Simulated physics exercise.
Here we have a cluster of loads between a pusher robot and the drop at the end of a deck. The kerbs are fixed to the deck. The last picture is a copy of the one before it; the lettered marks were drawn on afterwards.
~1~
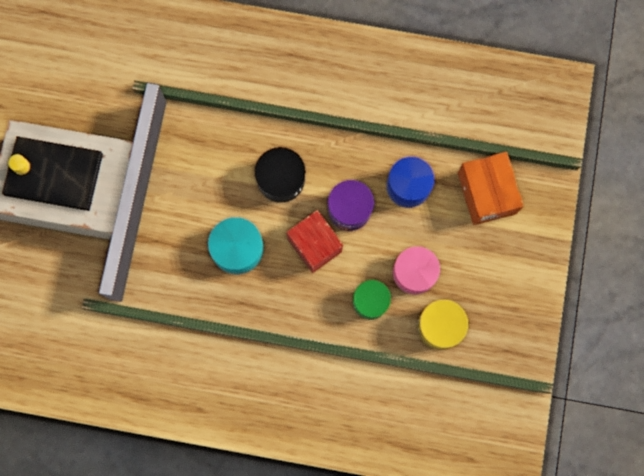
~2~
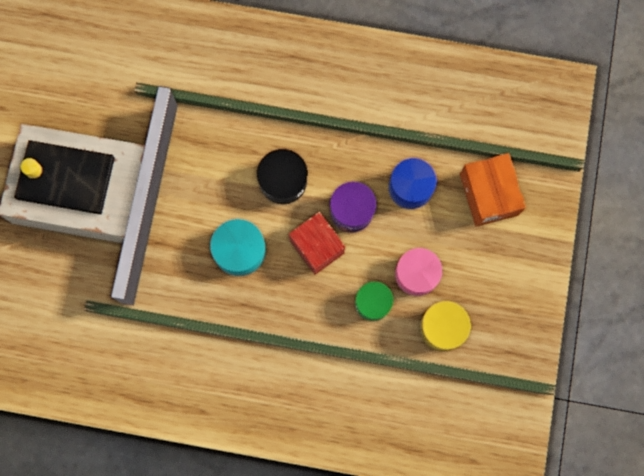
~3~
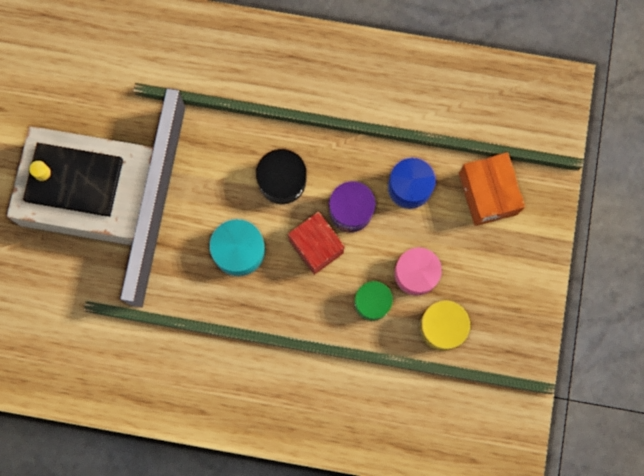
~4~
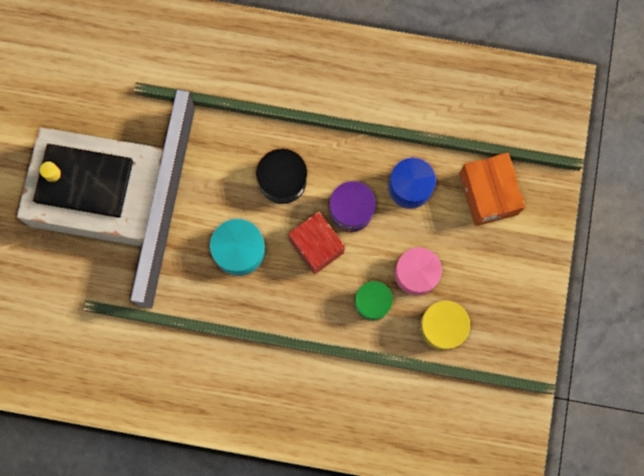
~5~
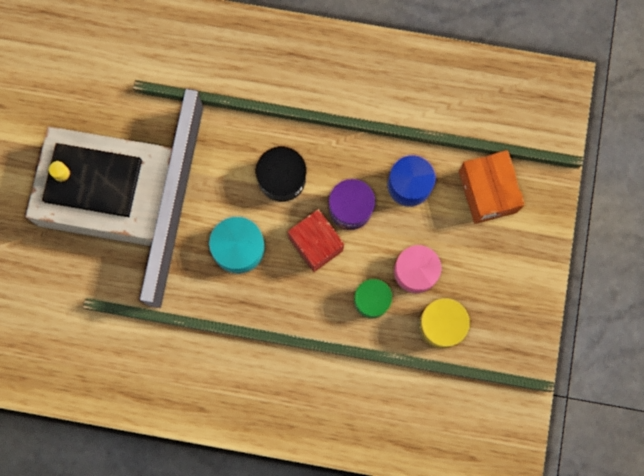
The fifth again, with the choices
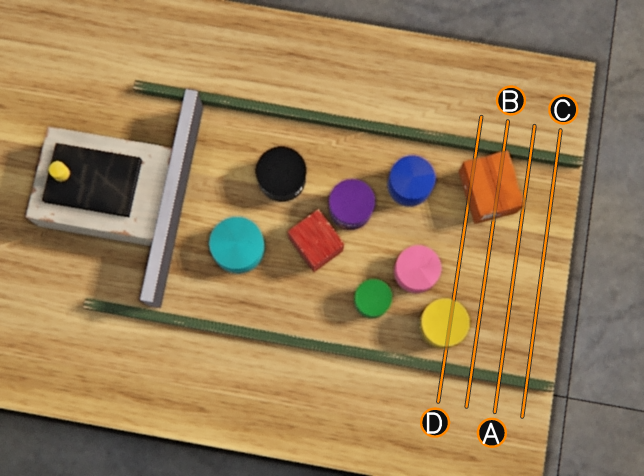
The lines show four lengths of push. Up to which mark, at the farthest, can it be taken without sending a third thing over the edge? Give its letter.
It should halt at B.
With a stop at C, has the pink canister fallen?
Yes.
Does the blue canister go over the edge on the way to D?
By then, no.
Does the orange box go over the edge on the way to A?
Yes.
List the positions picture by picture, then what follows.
In the first frame, red crate (315, 242); black pail (281, 175); turquoise canister (237, 246).
In the second frame, robot (71, 178); orange box (492, 190).
In the third frame, robot (80, 180); green pail (373, 302).
In the fourth frame, robot (90, 181); yellow pail (444, 327).
In the fifth frame, robot (99, 181); red crate (316, 241); black pail (282, 175); turquoise canister (238, 245).
On the marked copy, A at (515, 265); B at (488, 260); C at (542, 269); D at (460, 255).
Following B. Soon after the start, robot (213, 201); turquoise canister (306, 282); black pail (324, 180).
Later, robot (329, 221); orange box (526, 189); yellow pail (493, 341).
In the end, robot (419, 237); orange box over the edge; yellow pail (553, 357); one fallen.
As for the rest, A drops five; C drops six; D is within the limit but short.
